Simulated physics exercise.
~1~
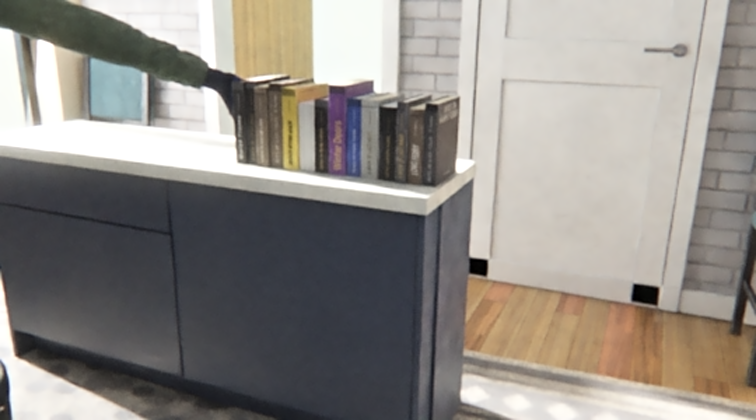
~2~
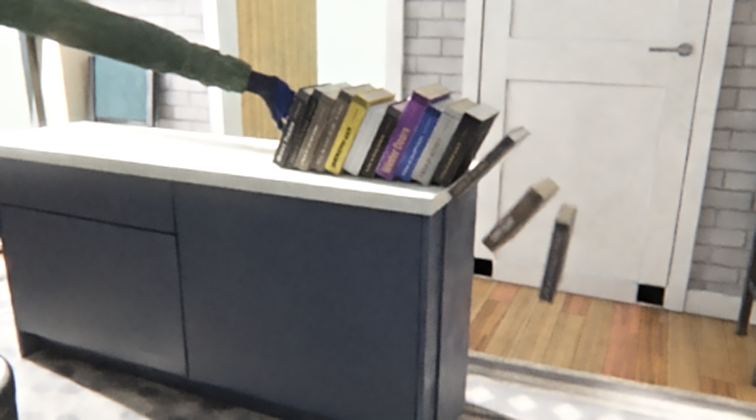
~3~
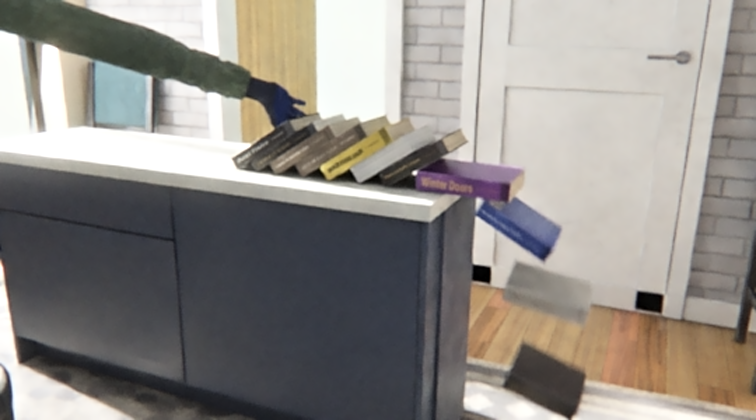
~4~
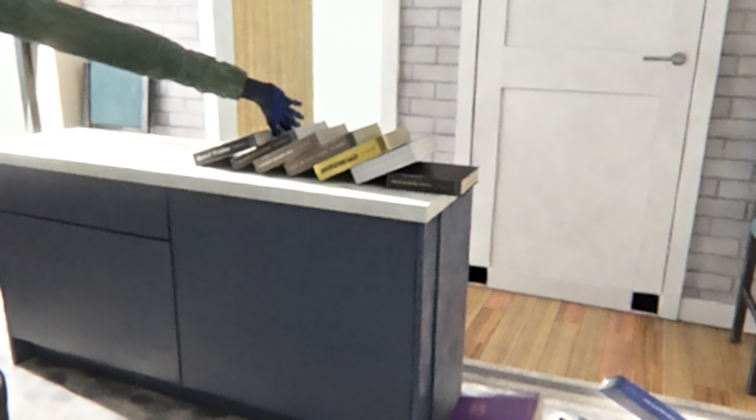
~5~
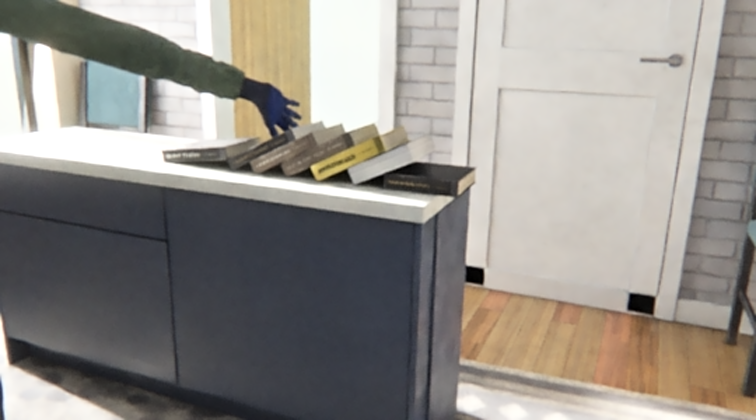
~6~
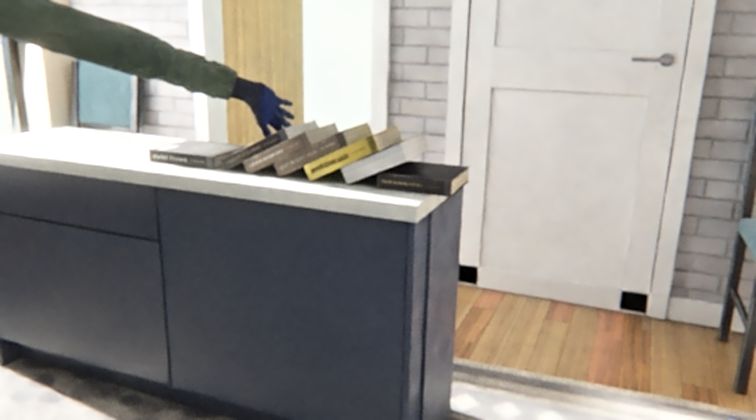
At first, a row of upright books, a purple, a blue and a yellow one among them, stands on the white top of a dark blue cabinet, with a dark-gloved hand at its left end. The hand pushes the row to the right, and the books lean as the foremost ones drop off the right edge. More follow, the purple and blue books tumbling over toward the floor while the hand opens and stays behind. The rest slump against one another on the worktop, and the leftmost settles flat. In the end, the yellow book still leans among those left on top.
